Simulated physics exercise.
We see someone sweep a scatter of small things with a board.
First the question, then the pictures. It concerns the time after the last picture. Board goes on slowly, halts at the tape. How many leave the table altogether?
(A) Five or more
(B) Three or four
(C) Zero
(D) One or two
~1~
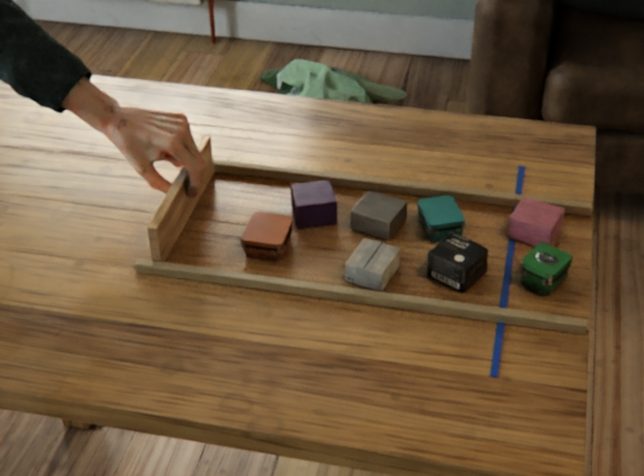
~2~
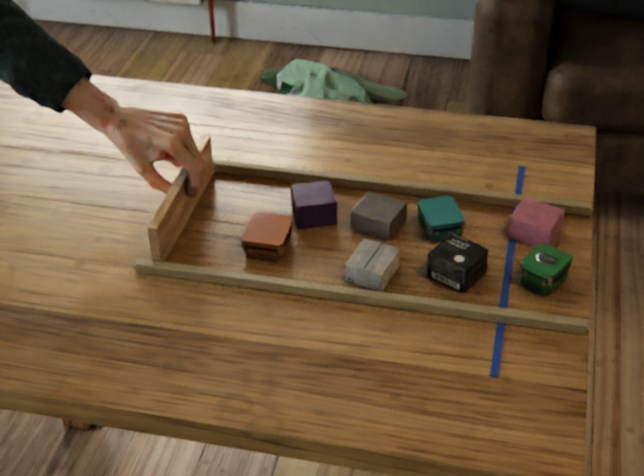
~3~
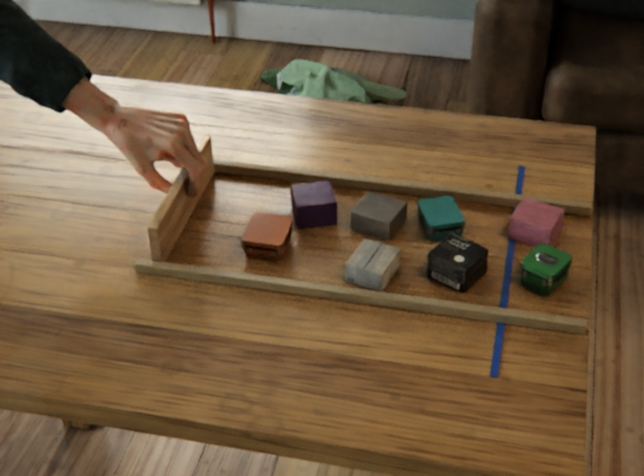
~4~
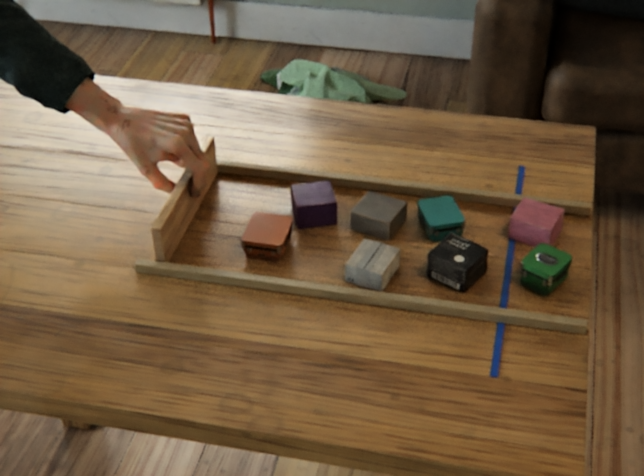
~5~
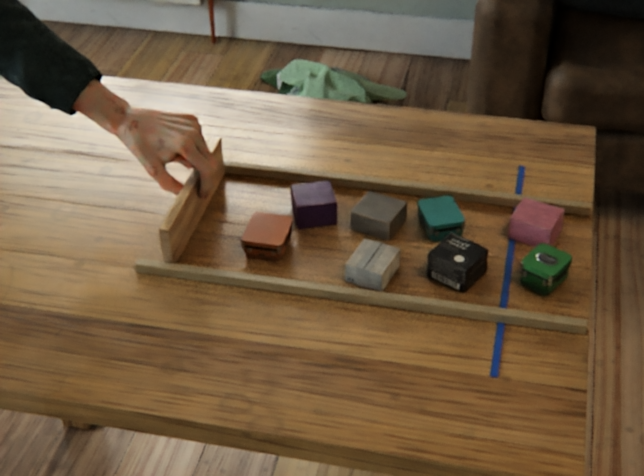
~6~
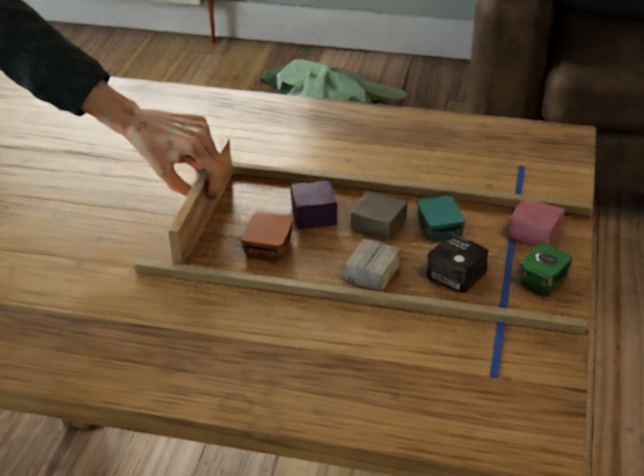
The answer is B.
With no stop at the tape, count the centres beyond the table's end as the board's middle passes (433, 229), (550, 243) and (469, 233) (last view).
The counts are 0, 6 and 2, in that order.
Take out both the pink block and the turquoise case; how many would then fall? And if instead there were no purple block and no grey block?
That makes 2 fallen, then 2 fallen in the other try.
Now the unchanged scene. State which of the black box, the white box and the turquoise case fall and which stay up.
The black box is gone, the white box stays put, and the turquoise case is gone.
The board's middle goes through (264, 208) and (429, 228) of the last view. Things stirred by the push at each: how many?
Tally at point one: 1; at point two: 8.
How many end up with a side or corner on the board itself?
The count in contact is 2.
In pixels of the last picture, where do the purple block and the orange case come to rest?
Final positions - purple block around (534, 235), orange case around (529, 272).
Soon after, none off yet; green case at rest near (546, 270); pink block at rest near (536, 224); black box at rest near (458, 262).
At rest, the number that fall off is three or four; fallen, turquoise case, black box, pink block and green case.
